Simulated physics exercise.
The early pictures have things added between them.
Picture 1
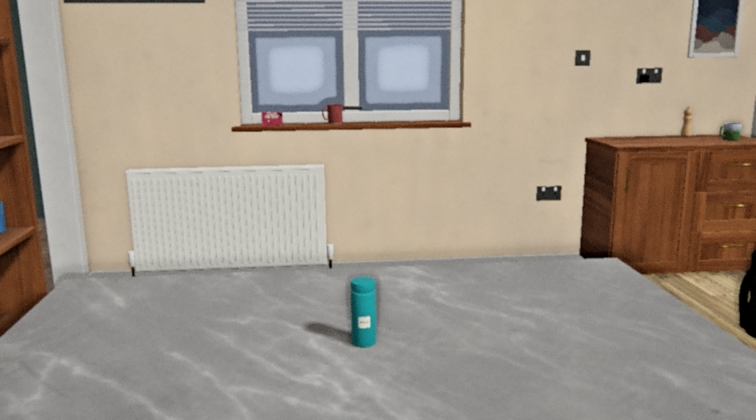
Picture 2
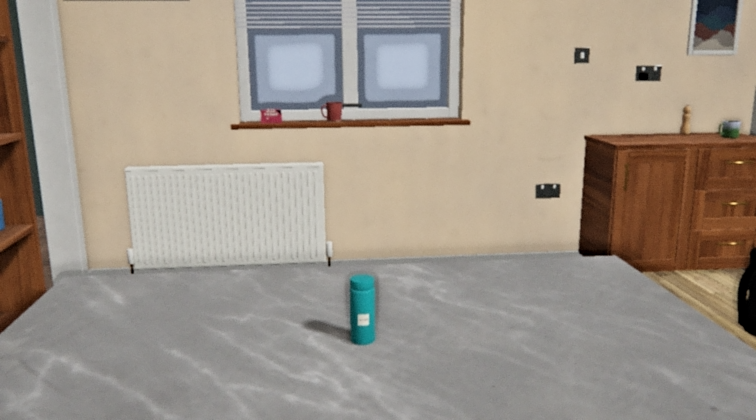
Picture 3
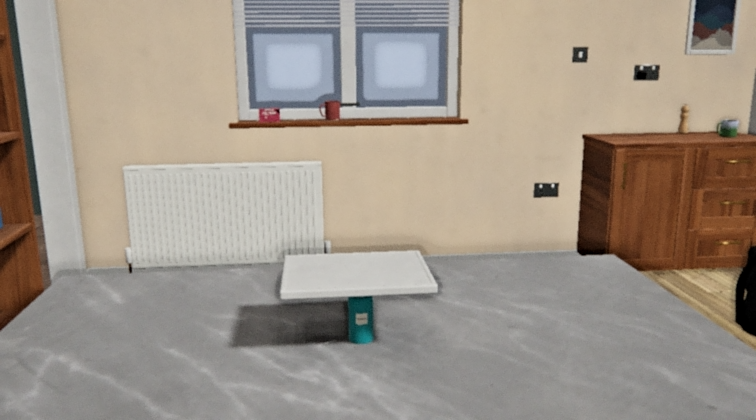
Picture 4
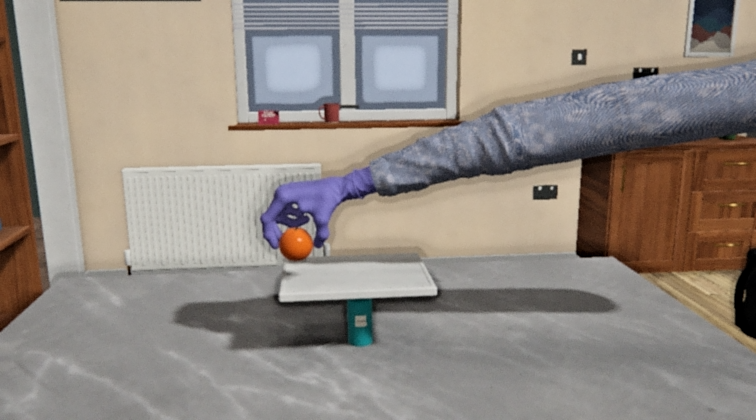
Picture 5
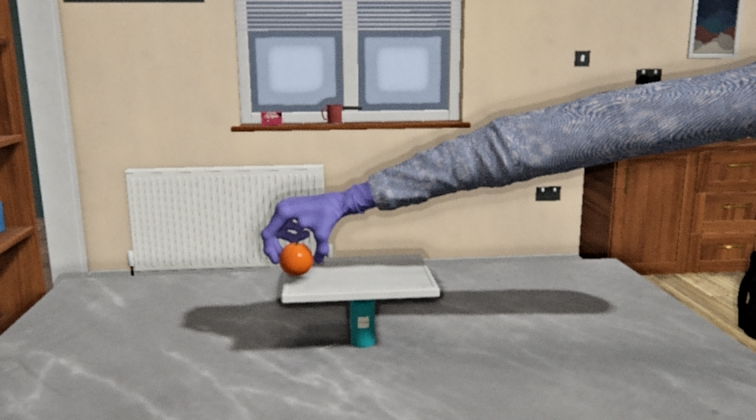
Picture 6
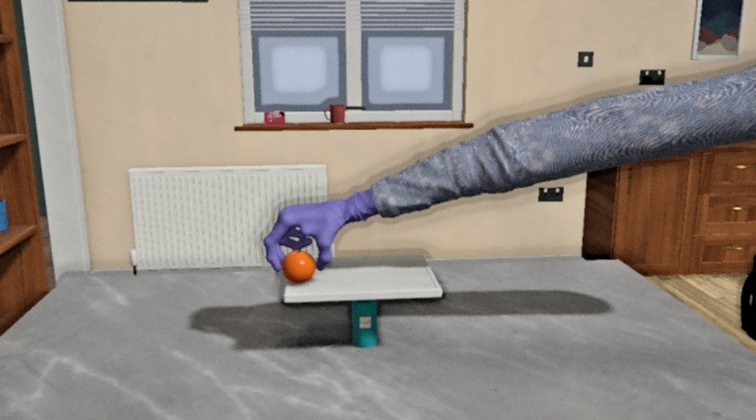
On a grey table, a purple-gloved hand lowers an orange ball onto a white board's left end.
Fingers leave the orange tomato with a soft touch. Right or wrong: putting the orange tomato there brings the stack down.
Right, the stack comes down.
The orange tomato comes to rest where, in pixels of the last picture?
I'd say around (288, 344) in the last view.
Then, 0.40 s after the last picture, orange tomato now fallen; white lid tipped 40° from how it was.
Then, 0.70 s after the last picture, white lid tipped 64° from how it was; turquoise shaker tipped 7° from how it was.
Then, 0.90 s after the last picture, white lid now fallen; turquoise shaker tipped 65° from how it was.
Then, 1.00 s after the last picture, turquoise shaker on its side.
By the end, fallen, turquoise shaker, orange tomato and white lid. Seen from the same camera at the end, orange tomato near (287, 344). The stack gives way.
